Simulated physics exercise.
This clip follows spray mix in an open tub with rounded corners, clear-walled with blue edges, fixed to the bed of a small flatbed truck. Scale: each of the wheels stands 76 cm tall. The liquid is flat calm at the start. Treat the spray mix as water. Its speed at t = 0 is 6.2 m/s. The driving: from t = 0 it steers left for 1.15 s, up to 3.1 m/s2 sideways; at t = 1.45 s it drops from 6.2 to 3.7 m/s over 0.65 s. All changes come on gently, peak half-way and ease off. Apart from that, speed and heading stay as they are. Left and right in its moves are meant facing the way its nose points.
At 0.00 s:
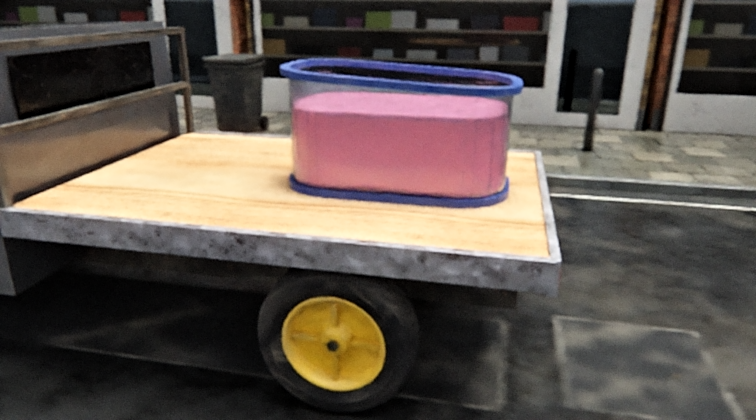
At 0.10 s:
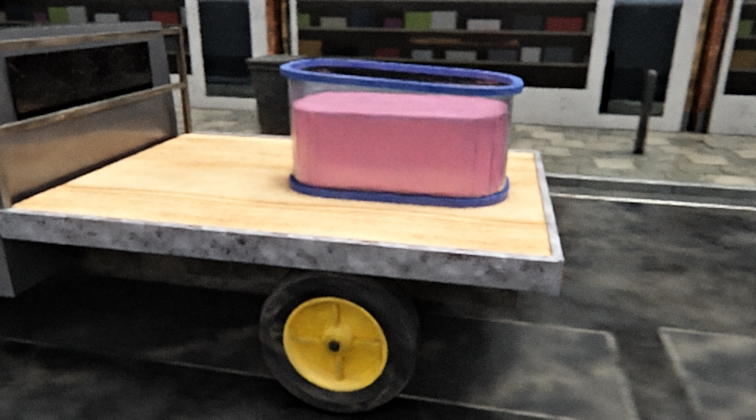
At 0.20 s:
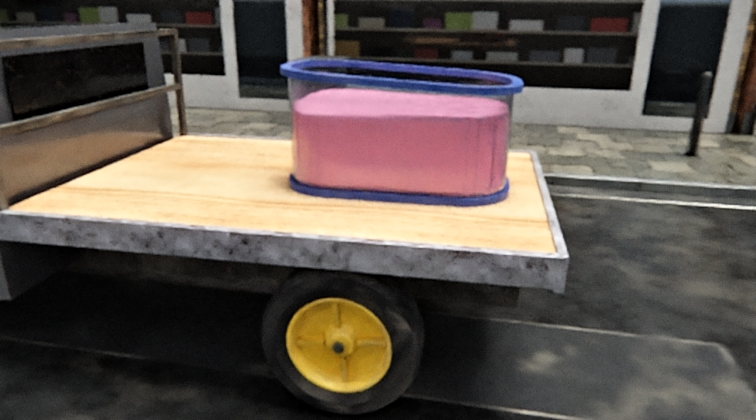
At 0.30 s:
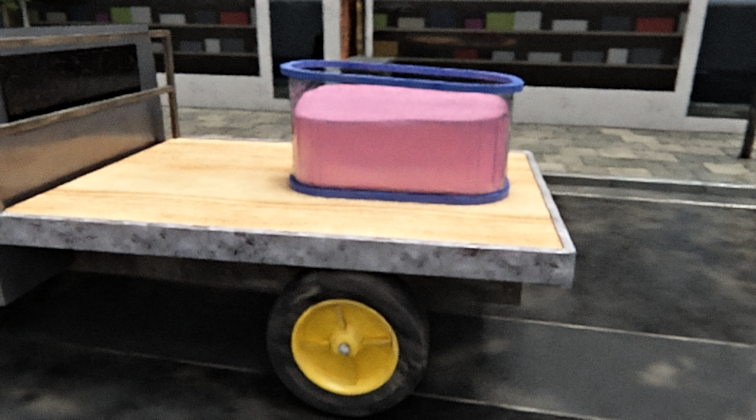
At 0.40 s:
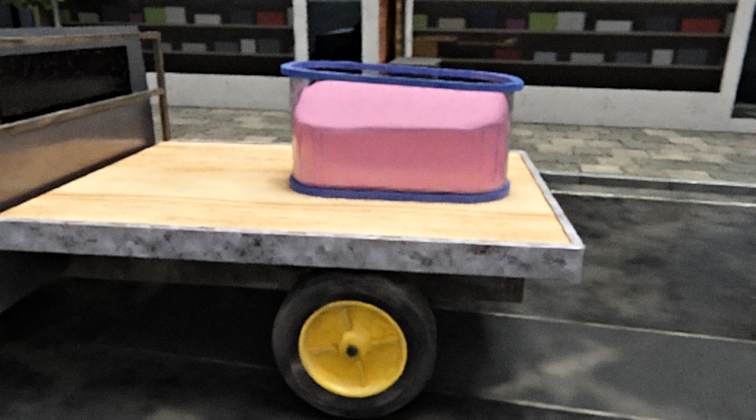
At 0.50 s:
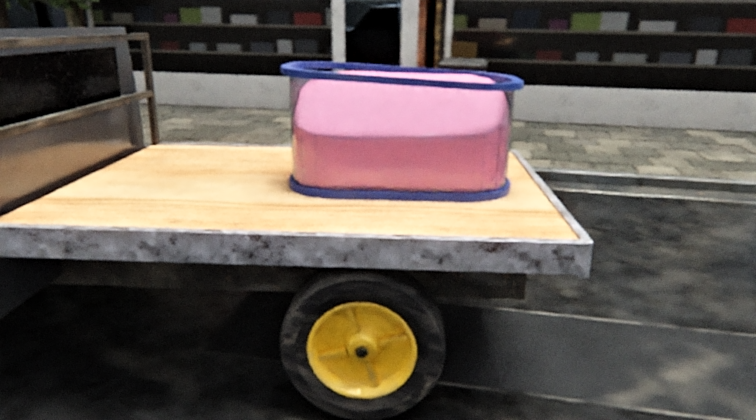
At first, pink liquid sits level in a clear, blue-edged tub on the wooden bed of a vehicle with a yellow-hubbed wheel, as shopfronts slide rightward behind it. Then the liquid's surface starts to slope, climbing gently towards the far side, and the slope grows clearly steeper while the background keeps shifting.
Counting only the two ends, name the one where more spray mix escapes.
More leaves at the left one.
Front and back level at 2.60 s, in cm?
Front 30 cm, back 56 cm.
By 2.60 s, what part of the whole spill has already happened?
About 70 per cent.
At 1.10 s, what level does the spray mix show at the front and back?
About 42 cm in front and 40 cm behind.
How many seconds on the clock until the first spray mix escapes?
Near 1.0 s.
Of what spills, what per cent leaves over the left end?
Some 60 per cent of it.
Then, 1.10 s in, the surface is 42 cm up at the front and 39 cm at the back; 1 per cent is out, over the far side.
Then, 1.80 s in, the surface is 59 cm up at the front and 23 cm at the back; 1 per cent is out, over the far side.
Then, 2.60 s in, the surface is 30 cm up at the front and 57 cm at the back; 13 per cent is out, over the left end, a little elsewhere.
Then, 5.09 s in, 18 per cent is out, over the left end, a little elsewhere; the left end has passed 12 per cent and the right end 3.
